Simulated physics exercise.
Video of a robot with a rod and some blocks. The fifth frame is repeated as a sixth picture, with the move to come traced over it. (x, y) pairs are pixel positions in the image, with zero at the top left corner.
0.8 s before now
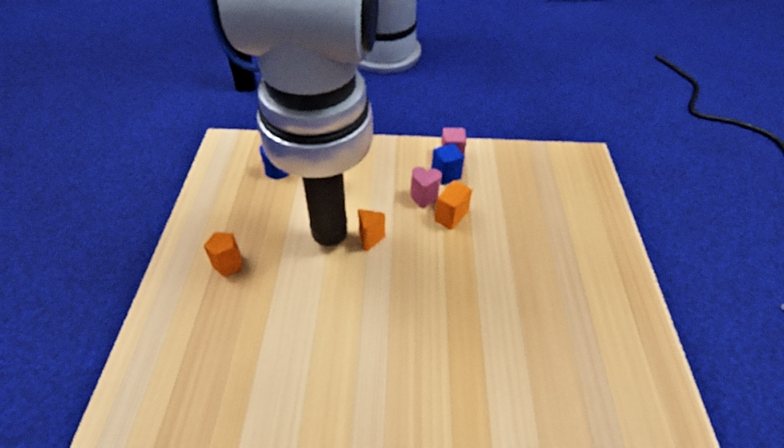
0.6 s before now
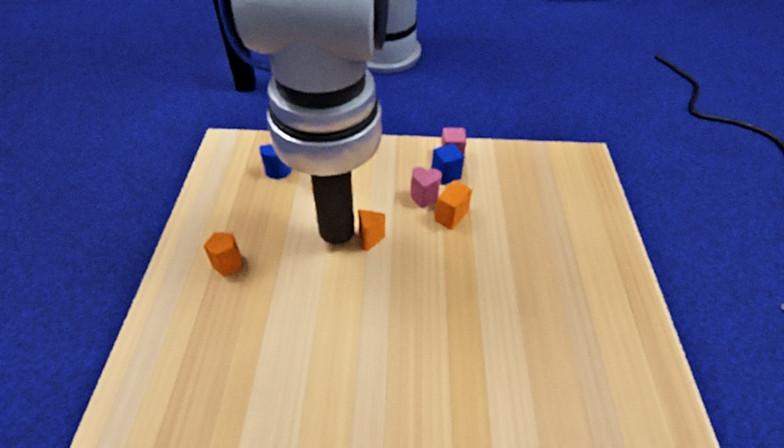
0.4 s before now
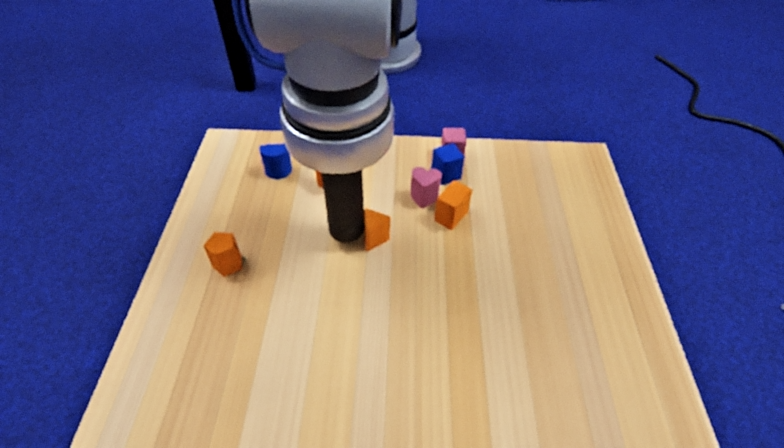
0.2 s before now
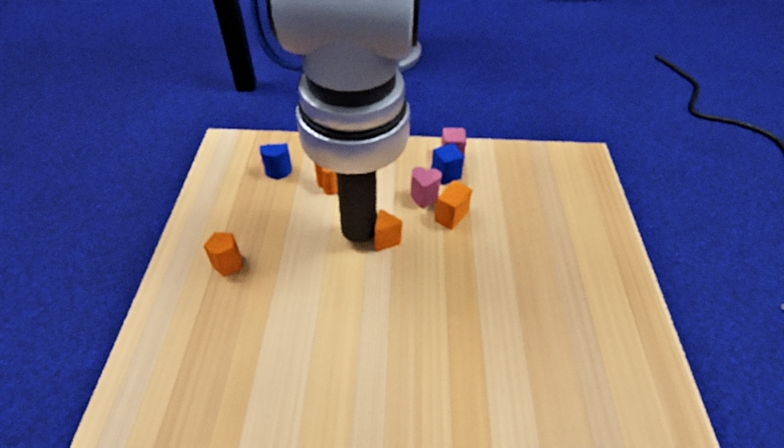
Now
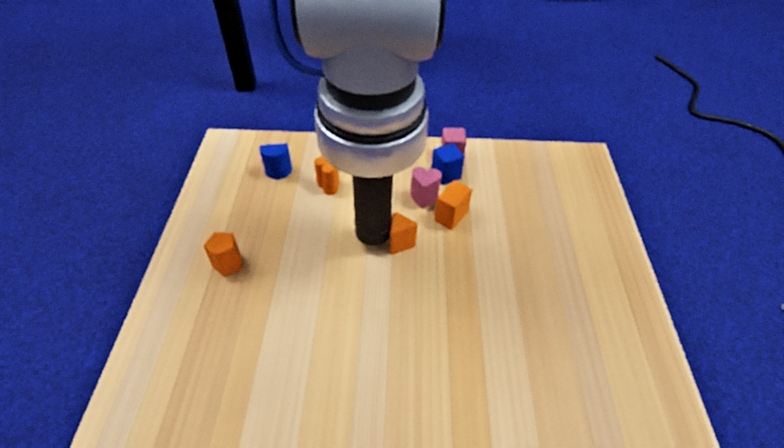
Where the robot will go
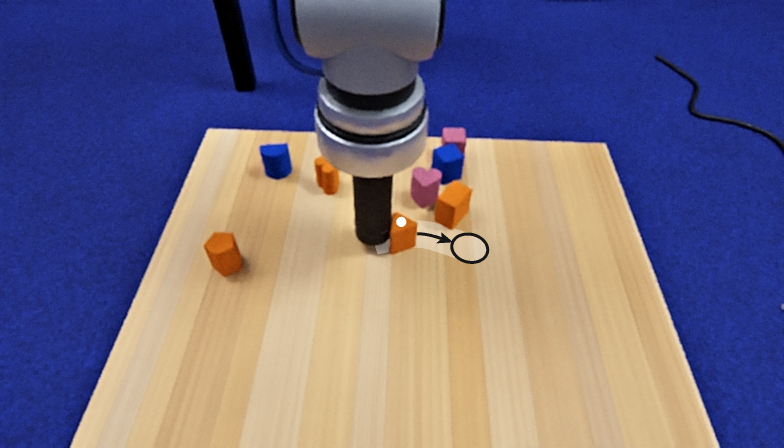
Robot arm with a black rod moving right across a wooden board, nudging an orange triangular piece slightly right among scattered blocks.
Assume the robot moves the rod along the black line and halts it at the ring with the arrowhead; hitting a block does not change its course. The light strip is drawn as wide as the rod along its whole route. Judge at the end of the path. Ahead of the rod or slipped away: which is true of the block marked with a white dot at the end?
Final position: Ahead.
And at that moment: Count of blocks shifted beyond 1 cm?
I think only one will be displaced.
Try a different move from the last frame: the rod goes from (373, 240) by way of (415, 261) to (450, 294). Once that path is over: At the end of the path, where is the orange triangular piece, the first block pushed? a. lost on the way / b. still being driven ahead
I'll go with a - lost on the way.
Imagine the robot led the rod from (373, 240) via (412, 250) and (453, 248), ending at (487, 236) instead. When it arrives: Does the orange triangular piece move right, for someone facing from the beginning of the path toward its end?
Yes.
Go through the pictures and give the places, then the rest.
The first frame shows tip of the rod at (330, 233), middles of tops, orange triangular piece at (370, 217), pink heart-shaped block at (426, 175), orange oblong block at (455, 193).
The second frame shows rod at (337, 231), nothing pushed.
The third frame shows rod at (347, 229), orange triangular piece at (374, 217).
The fourth frame shows rod at (359, 229), orange triangular piece at (386, 219).
The fifth frame shows rod at (373, 232), orange triangular piece at (401, 222), pink heart-shaped block at (426, 175), orange oblong block at (455, 193).
The line goes from (373, 240) over (406, 234) and (438, 237) to (470, 248); the dot is on the orange triangular piece.
The first path, step by step. One third of the way, rod at (407, 226); orange triangular piece at (435, 221), turned 30° clockwise.
Two thirds of the way, rod at (441, 230); orange triangular piece at (470, 223), turned 20° clockwise.
At the end, rod at (472, 240); orange triangular piece at (504, 232); pink heart-shaped block unmoved; orange oblong block at (458, 192), turned 10° anticlockwise.
